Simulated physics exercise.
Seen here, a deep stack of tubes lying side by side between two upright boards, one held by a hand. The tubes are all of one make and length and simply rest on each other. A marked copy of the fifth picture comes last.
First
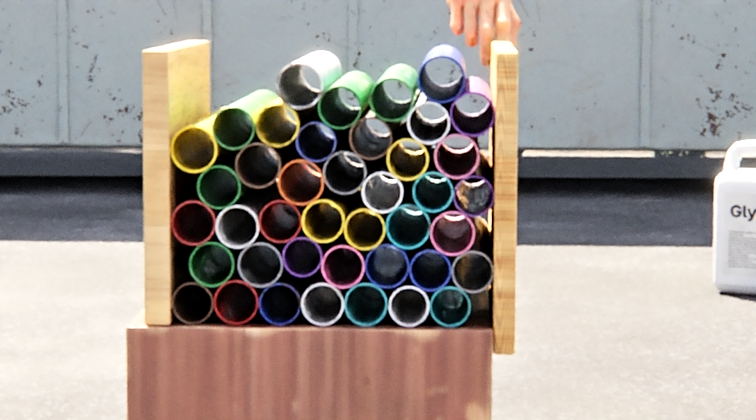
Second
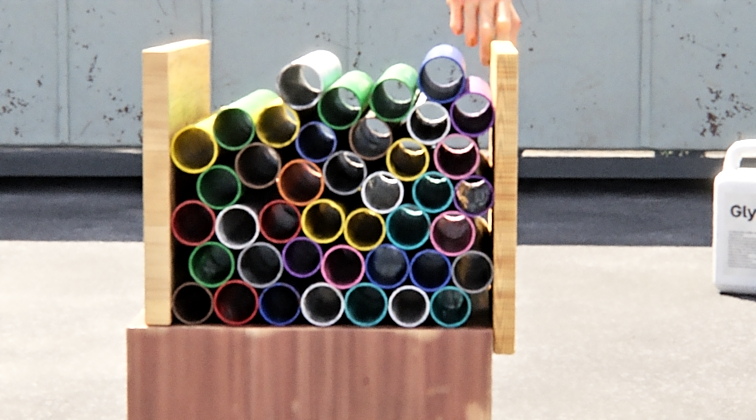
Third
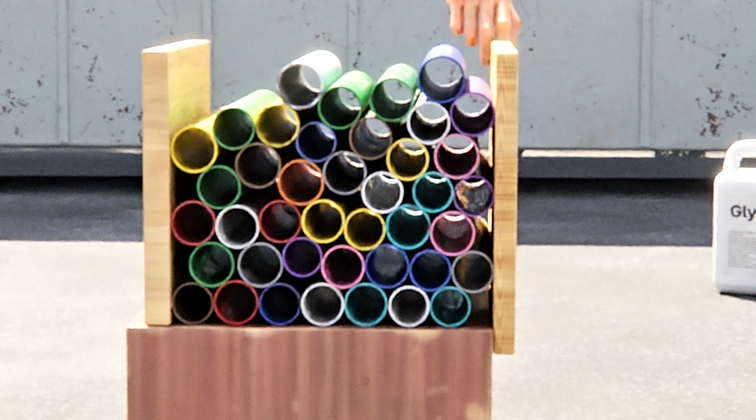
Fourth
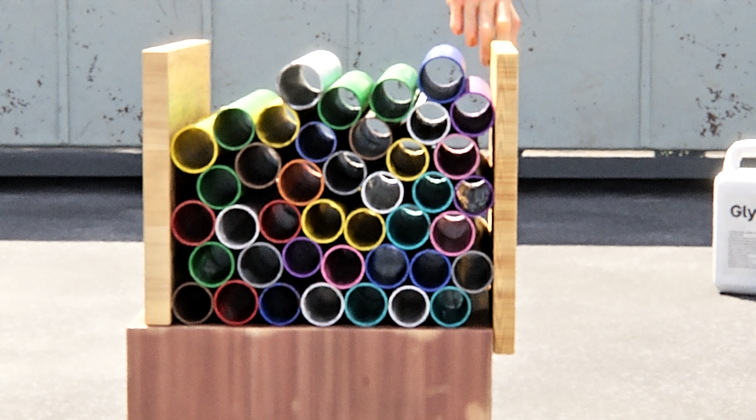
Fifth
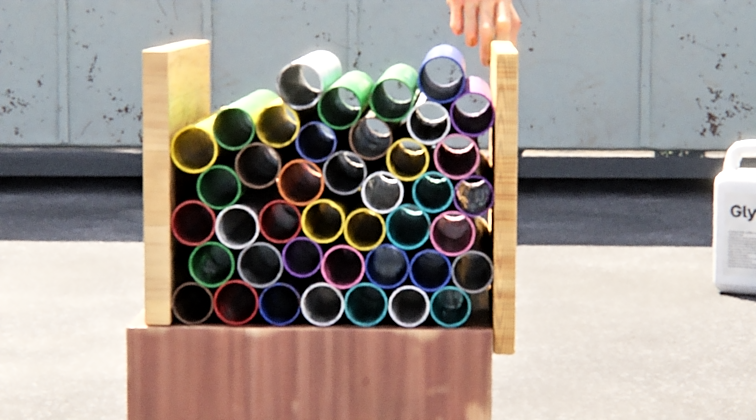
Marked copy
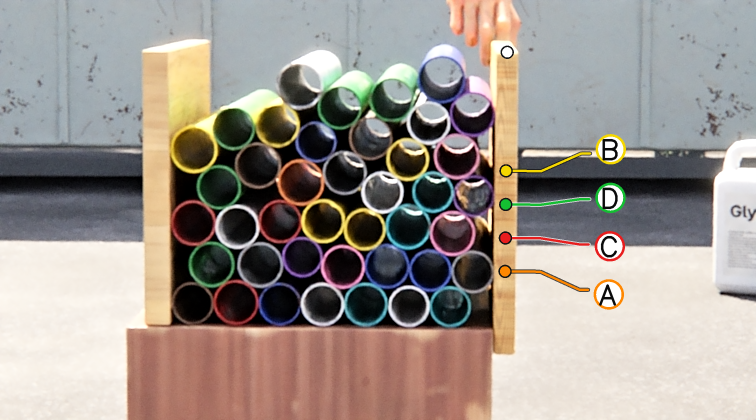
On a paved surface before a grey, rust-flecked metal wall, colourful open-ended tubes lie stacked in uneven layers between two upright wooden boards. A hand stays at the top of the right board, with a white jug partly visible farther right, and nothing noticeably moves from start to end.
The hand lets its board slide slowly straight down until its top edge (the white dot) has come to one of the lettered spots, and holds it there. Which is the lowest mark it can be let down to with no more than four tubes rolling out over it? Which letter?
Mark D is as low as it can go.
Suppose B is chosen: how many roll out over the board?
It comes to two.
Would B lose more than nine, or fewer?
Fewer than nine.
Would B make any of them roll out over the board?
Yes, at B.
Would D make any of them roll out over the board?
Yes.
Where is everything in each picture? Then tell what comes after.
A yellow tube (194, 149); a yellow tube (278, 125); a blue tube (441, 79), in the first frame.
A blue tube (441, 79); side board (502, 184), in the second frame.
A white tube (409, 306), in the third frame.
A pink tube (344, 266); a turquoise tube (408, 226), in the fourth frame.
A purple tube (474, 196); an orange tube (301, 182); a yellow tube (194, 149), in the fifth frame.
On the marked copy, A at (505, 271); B at (506, 171); C at (505, 238); D at (505, 205); the white dot at (507, 52).
Following D. Soon after the start, top of the board (495, 123).
Later, top of the board (495, 202).
In the end, top of the board (495, 204), two out over the board.
As for the rest, A more than four out over the board; B two out over the board; C five out over the board.
